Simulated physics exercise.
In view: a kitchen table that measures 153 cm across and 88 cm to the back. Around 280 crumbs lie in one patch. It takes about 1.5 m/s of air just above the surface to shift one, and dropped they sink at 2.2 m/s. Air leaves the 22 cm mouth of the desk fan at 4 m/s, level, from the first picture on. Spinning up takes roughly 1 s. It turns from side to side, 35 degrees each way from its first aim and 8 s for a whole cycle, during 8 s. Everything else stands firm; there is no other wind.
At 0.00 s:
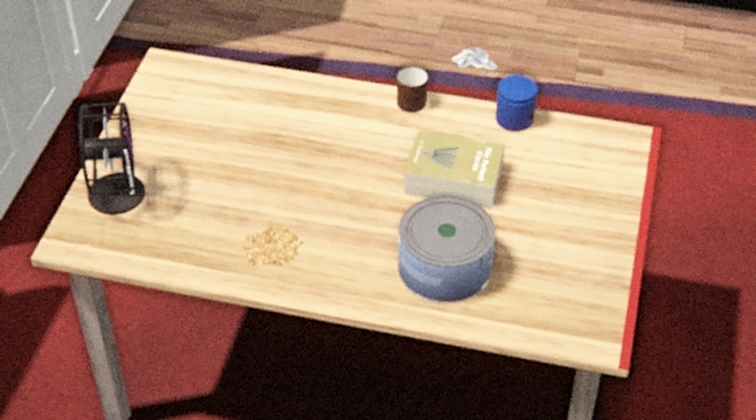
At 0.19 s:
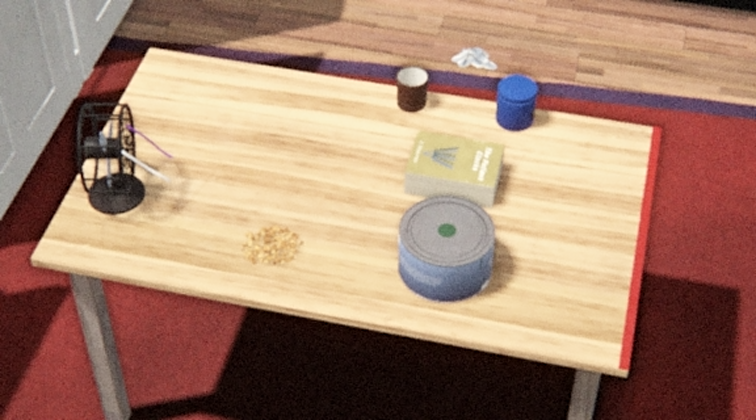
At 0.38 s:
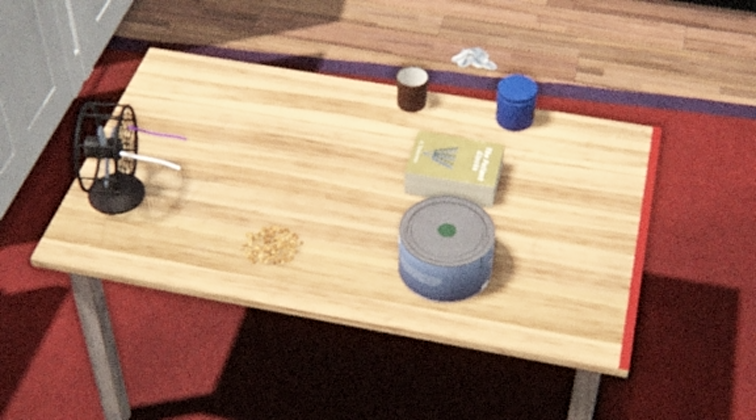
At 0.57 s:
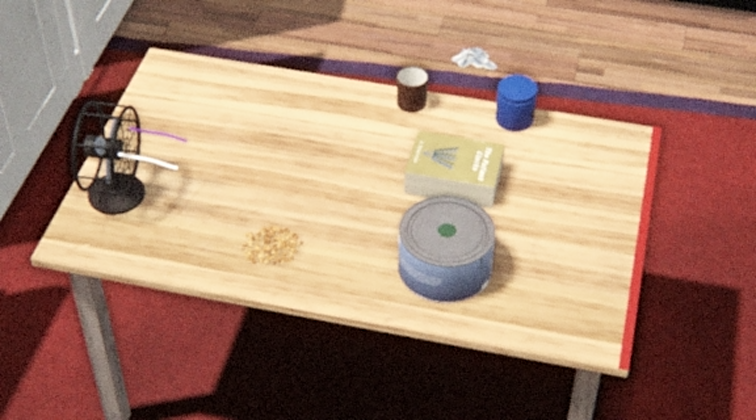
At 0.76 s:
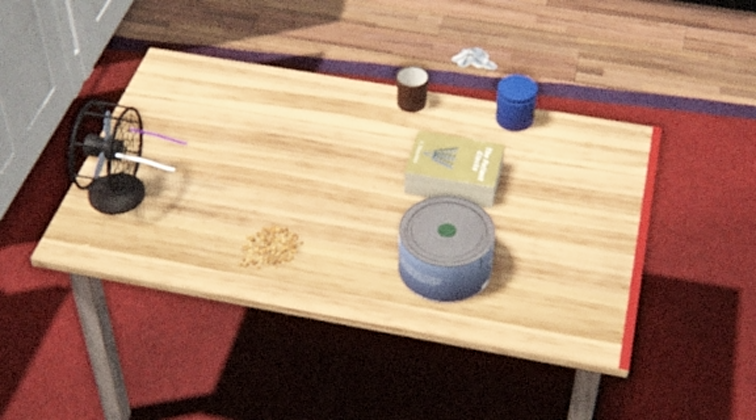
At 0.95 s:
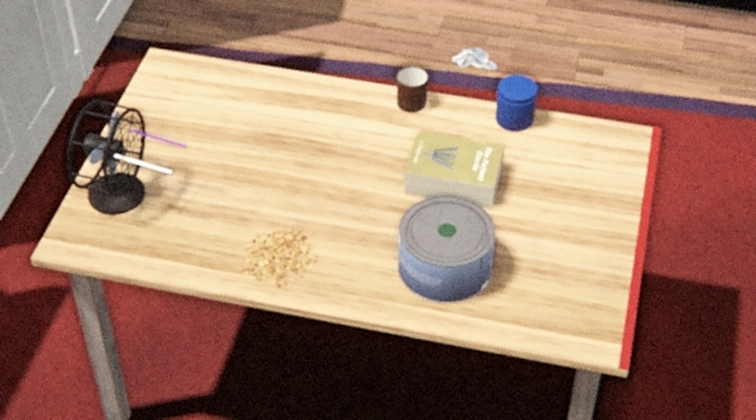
Black desk fan turning towards the front of a wooden table, ribbons streaming, then crumbs shifting and spreading slightly beside a large tin.
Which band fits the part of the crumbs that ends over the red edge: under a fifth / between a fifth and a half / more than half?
Of the crumbs, less than a fifth end over the red edge.
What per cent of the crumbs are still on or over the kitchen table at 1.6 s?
Near 80 %.
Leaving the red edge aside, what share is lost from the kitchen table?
Near 80 %.
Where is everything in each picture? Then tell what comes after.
In the first frame, the middle of the crumbs is near (273, 247), none has stirred yet and the mouth of the desk fan is at (108, 148).
In the second frame, the middle of the crumbs is near (272, 248), none has stirred yet and the red edge is centred on (646, 239).
In the third frame, the middle of the crumbs is near (272, 248), none has stirred yet, the top of a large tin is at (447, 230) and the top of a book is at (455, 158).
In the fourth frame, the middle of the crumbs is near (272, 248), none has stirred yet and the head of the desk fan has turned about 15 degrees towards the front.
In the fifth frame, the middle of the crumbs is near (272, 248) and about 5 % have left their places.
In the sixth frame, the middle of the crumbs is near (280, 259), the farthest in sight from the desk fan is at (311, 268), about 65 % have left their places and the head of the desk fan has turned about 24 degrees towards the front.
After 1.6 s the count stands so, 0 % are over the red edge; the middle of those left on the top is near (322, 261).
After 2.6 s the count stands so, 0 % are over the red edge; the middle of those left on the top is near (379, 247).
After 4.4 s the count stands so, 1 % are over the red edge; the middle of those left on the top is near (545, 221).
After 8.0 s, at the end, 10 % are over the red edge.
